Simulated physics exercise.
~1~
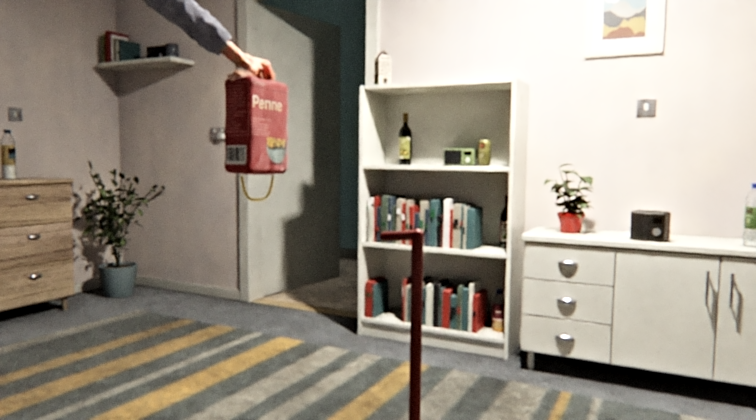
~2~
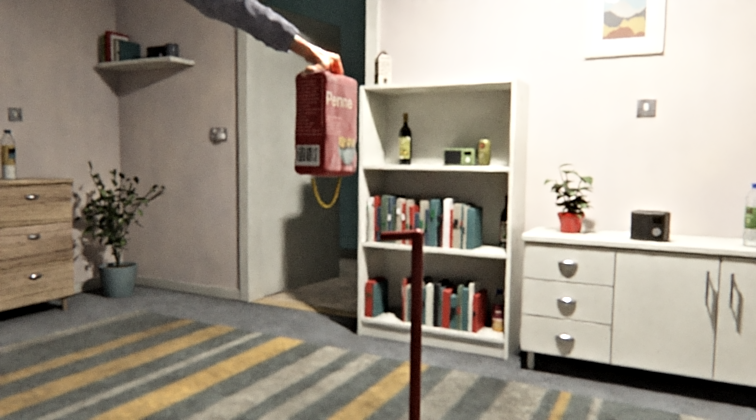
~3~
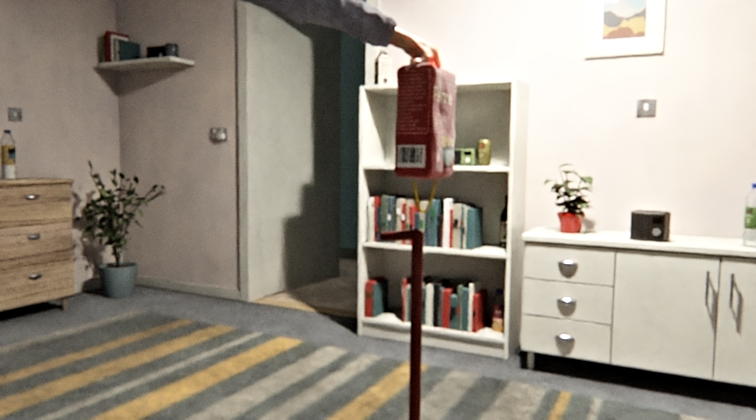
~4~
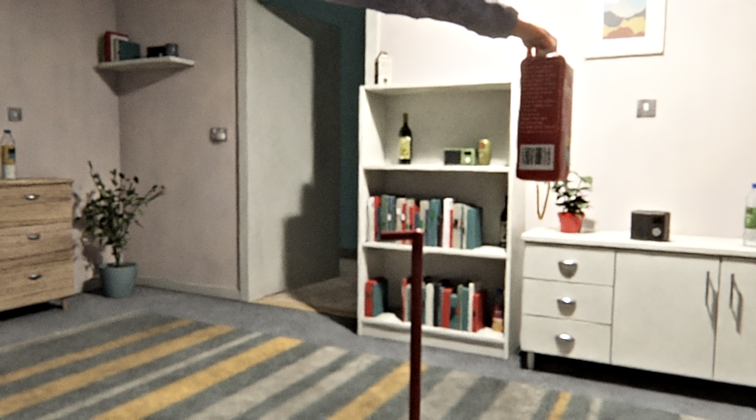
In a living room, a hand carrying a red sack with a dangling loop rightward past a hooked post, the sack staying clear.
